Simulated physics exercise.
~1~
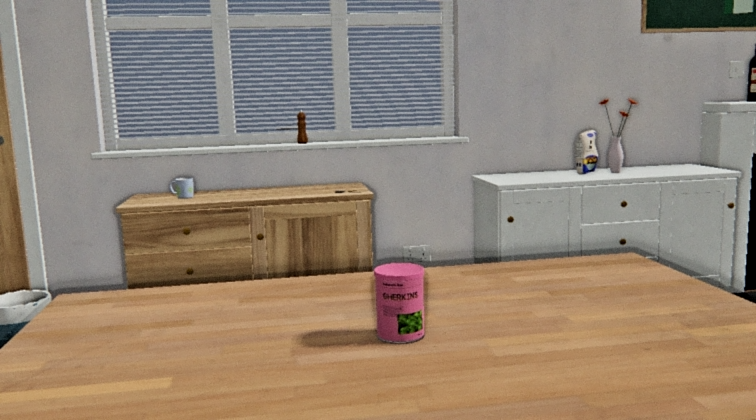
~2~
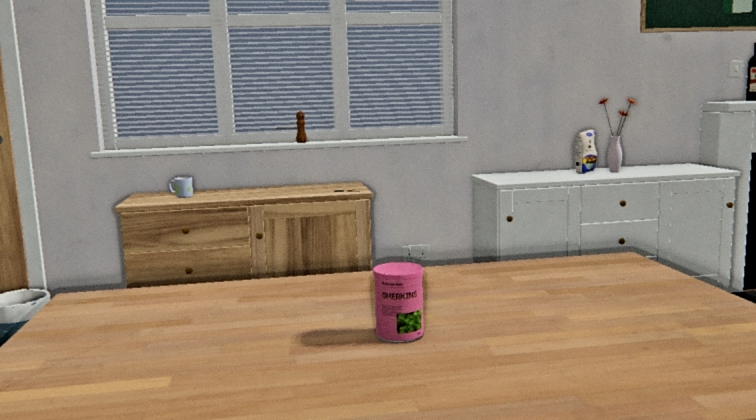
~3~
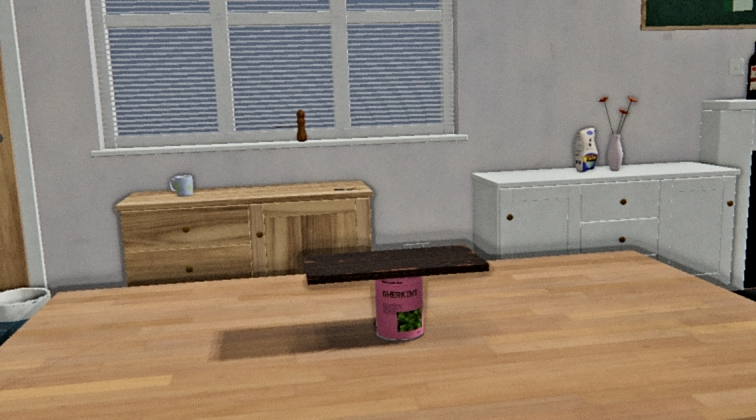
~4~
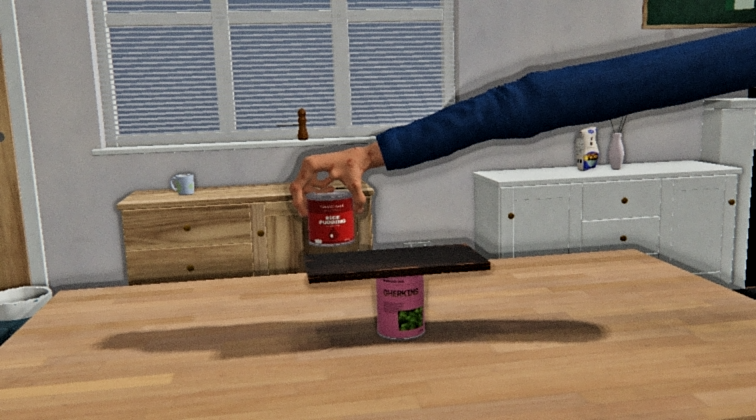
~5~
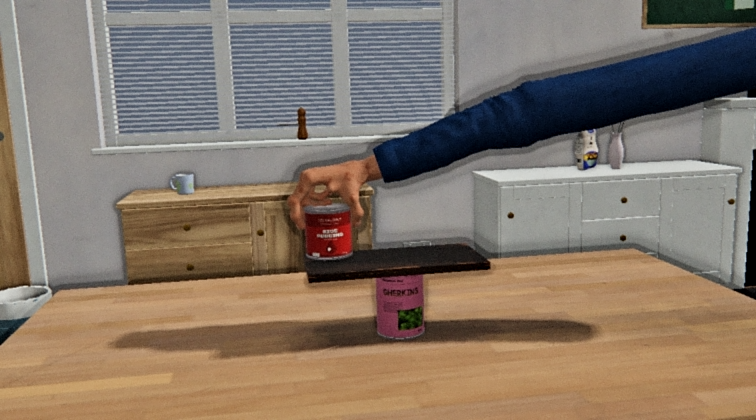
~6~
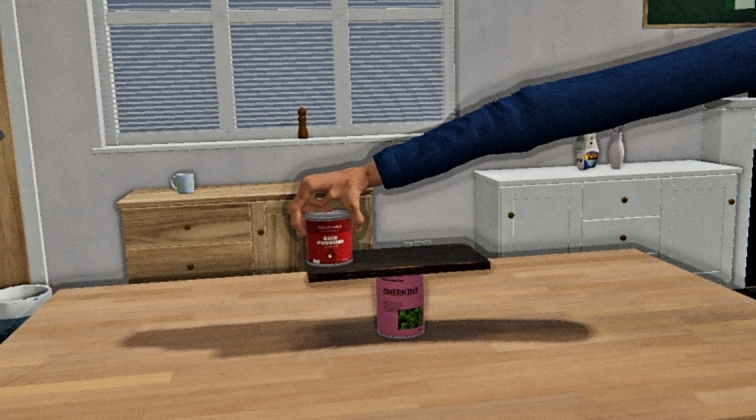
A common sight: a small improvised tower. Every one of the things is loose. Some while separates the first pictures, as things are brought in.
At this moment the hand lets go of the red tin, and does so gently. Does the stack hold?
Most likely it does not remain standing.
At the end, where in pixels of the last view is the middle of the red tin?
Roughly at pixel (225, 324).
Then, 0.40 s past the last view, red tin now fallen; black board rocked 57° from its first pose.
Then, 0.60 s past the last view, black board rocked 41° from its first pose.
Finally, fallen, red tin and black board; pink tin still in place. Final places as the last picture's camera would see them, red tin near (225, 324). The stack comes apart.
